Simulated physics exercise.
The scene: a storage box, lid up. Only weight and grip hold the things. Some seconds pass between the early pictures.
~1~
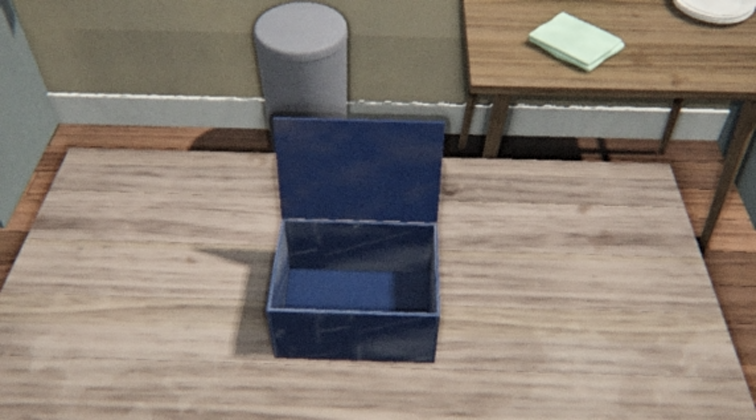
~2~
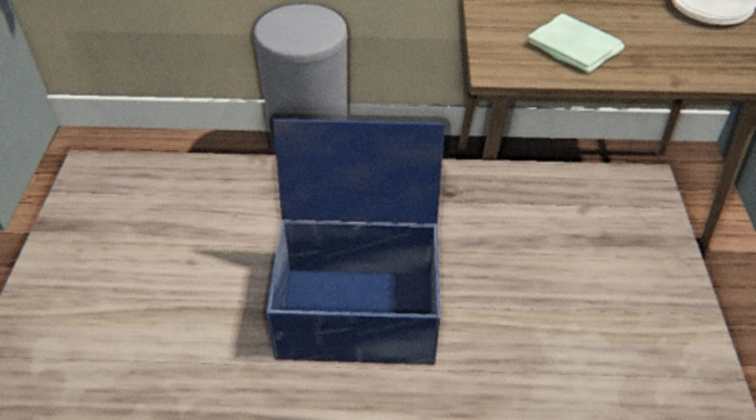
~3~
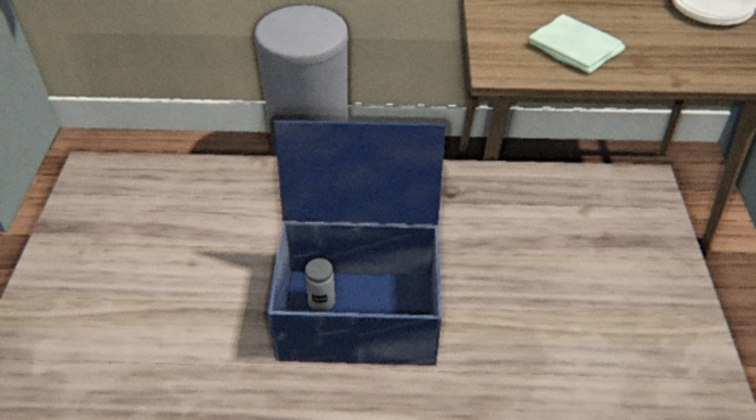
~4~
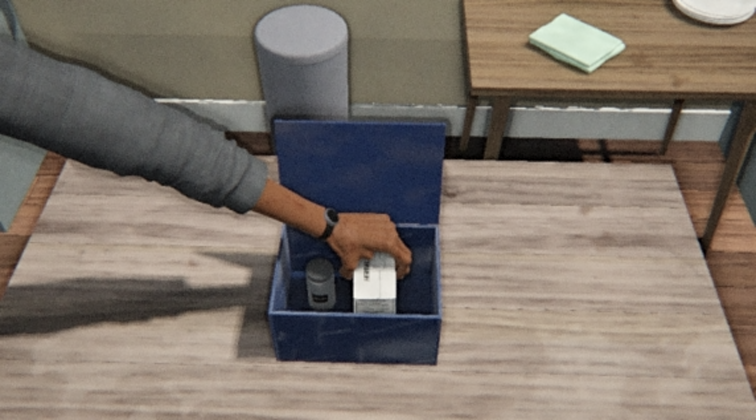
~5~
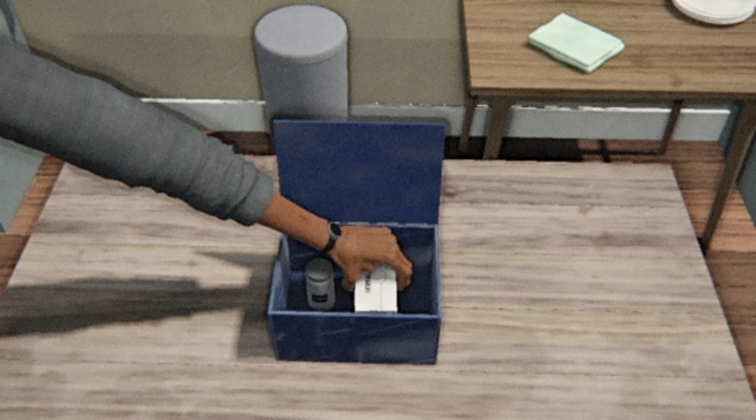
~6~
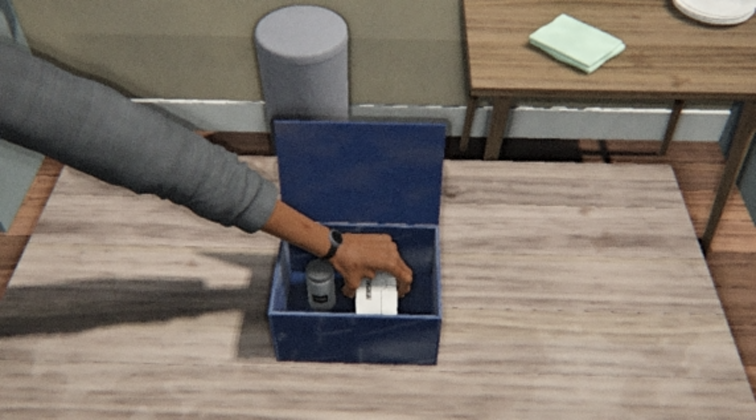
A grey shaker appears in an open blue box, then a hand lowers a white carton beside it.
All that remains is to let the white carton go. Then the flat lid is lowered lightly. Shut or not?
It closes.
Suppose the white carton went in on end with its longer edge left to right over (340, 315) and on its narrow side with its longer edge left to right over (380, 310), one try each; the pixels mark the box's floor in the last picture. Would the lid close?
In the first case it sits on the rim; in the second case it shuts flat.
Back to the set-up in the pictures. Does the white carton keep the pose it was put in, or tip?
It keeps its pose.
Then, 1.40 s after the last picture, lid 78° above the rim.
Then, 1.70 s after the last picture, lid 47° above the rim.
Then, 1.90 s after the last picture, lid 16° above the rim.
At rest, lid shut; both in place. Seen from the same camera at the end, white carton near (376, 296).
